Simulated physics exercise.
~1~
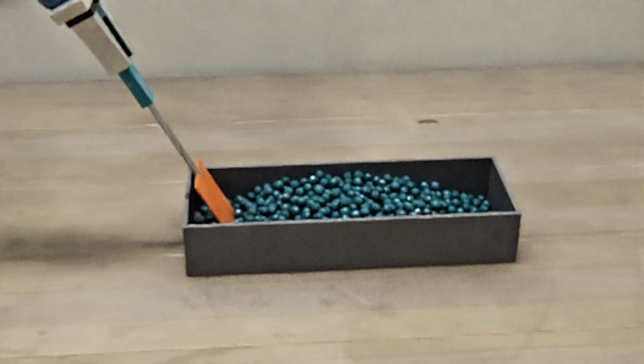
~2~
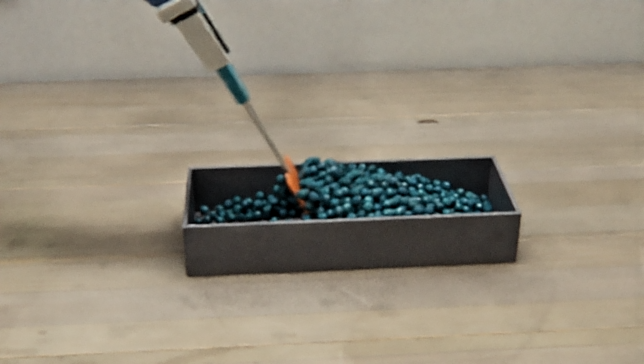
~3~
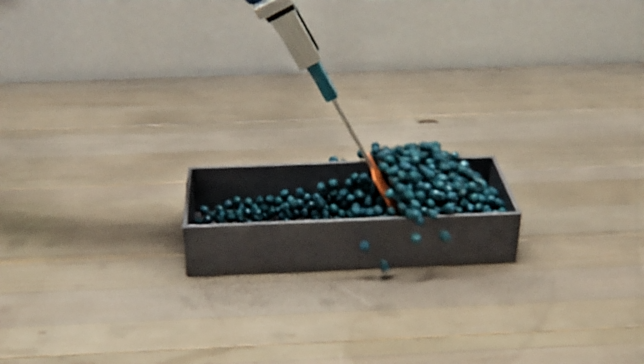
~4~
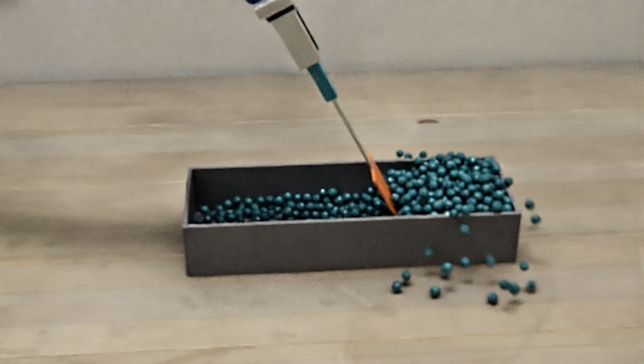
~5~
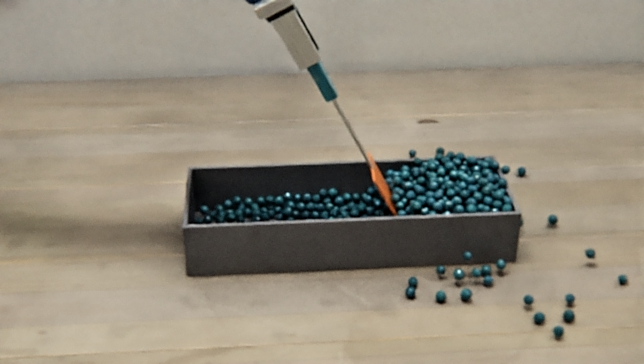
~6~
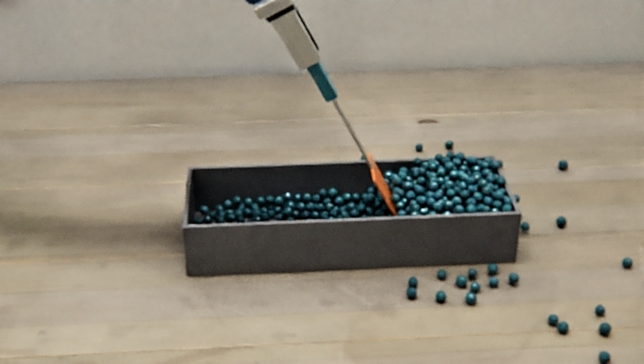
An orange paddle pushes teal beads right along a trough, and some spill onto the table.
